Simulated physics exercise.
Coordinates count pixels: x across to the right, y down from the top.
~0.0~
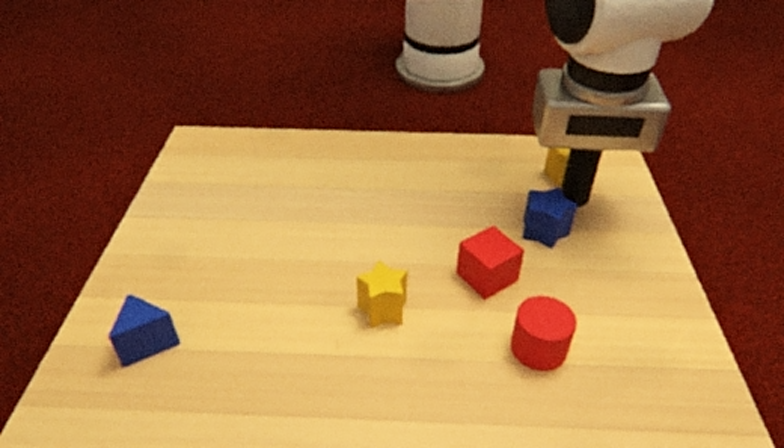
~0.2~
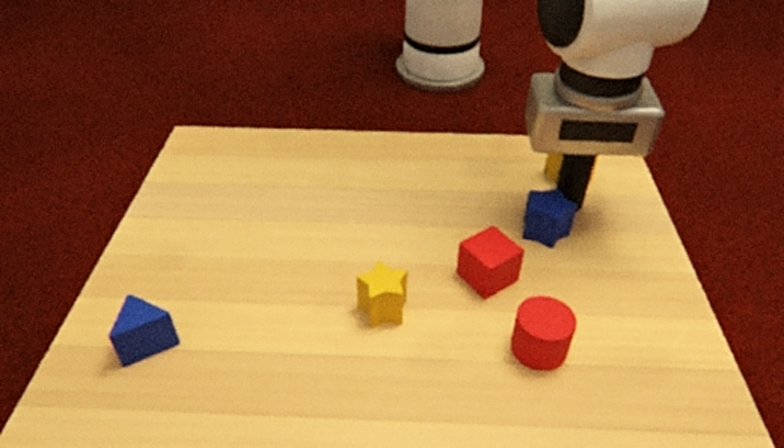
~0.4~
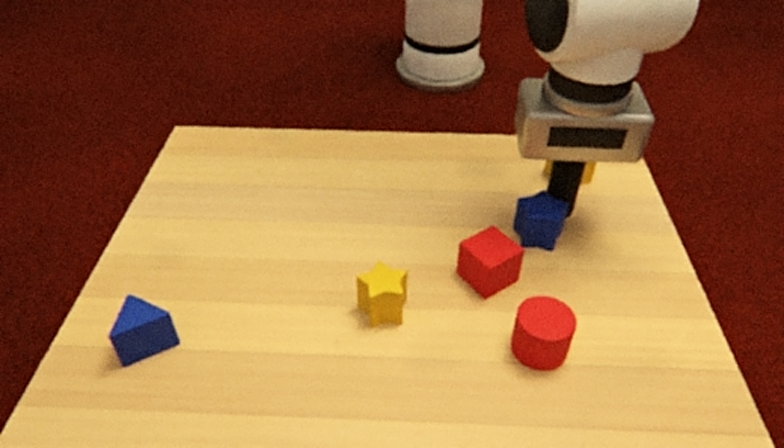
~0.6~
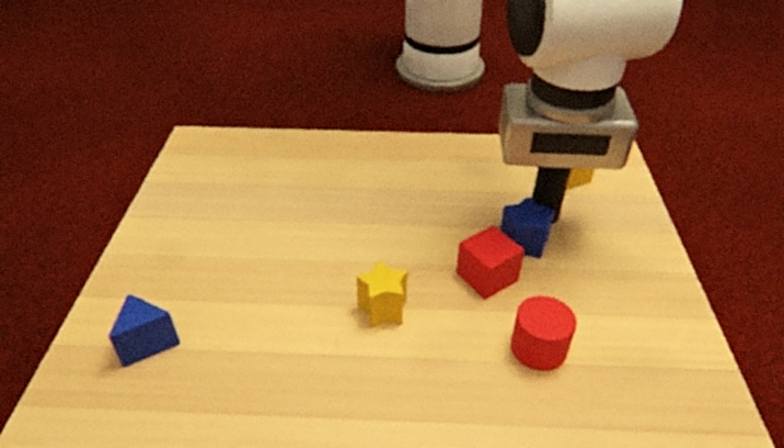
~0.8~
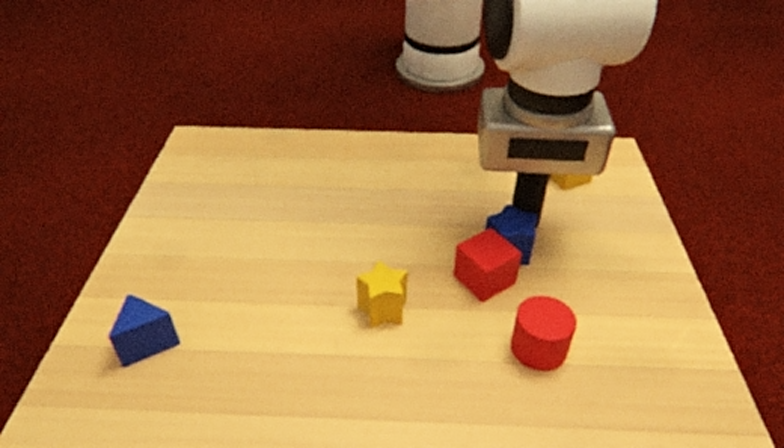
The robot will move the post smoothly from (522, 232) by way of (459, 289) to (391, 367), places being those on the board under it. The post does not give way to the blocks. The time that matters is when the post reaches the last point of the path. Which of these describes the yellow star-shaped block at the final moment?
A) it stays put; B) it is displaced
Option A.
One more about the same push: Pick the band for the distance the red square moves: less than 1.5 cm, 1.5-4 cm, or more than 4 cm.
Overall it shifts more than 4 cm.
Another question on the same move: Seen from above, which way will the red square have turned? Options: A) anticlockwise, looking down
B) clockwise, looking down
I'll go with A - anticlockwise, looking down.
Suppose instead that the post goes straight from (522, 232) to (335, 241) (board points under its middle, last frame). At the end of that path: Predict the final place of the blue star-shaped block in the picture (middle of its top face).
I predict (494, 225).
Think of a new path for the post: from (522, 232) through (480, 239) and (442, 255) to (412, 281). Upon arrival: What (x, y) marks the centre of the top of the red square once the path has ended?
The centre of its top face lies at (484, 274).
On the path given first. One third of the way, post (480, 258); red square (452, 293); blue star-shaped block (478, 262), turned 15° anticlockwise.
Two thirds of the way, post (438, 304); red square (420, 355); blue star-shaped block (440, 313), turned 30° anticlockwise.
At the end, post (391, 358); yellow star-shaped block in place; red square (408, 425), turned 30° anticlockwise; blue star-shaped block (406, 370), turned 50° anticlockwise.
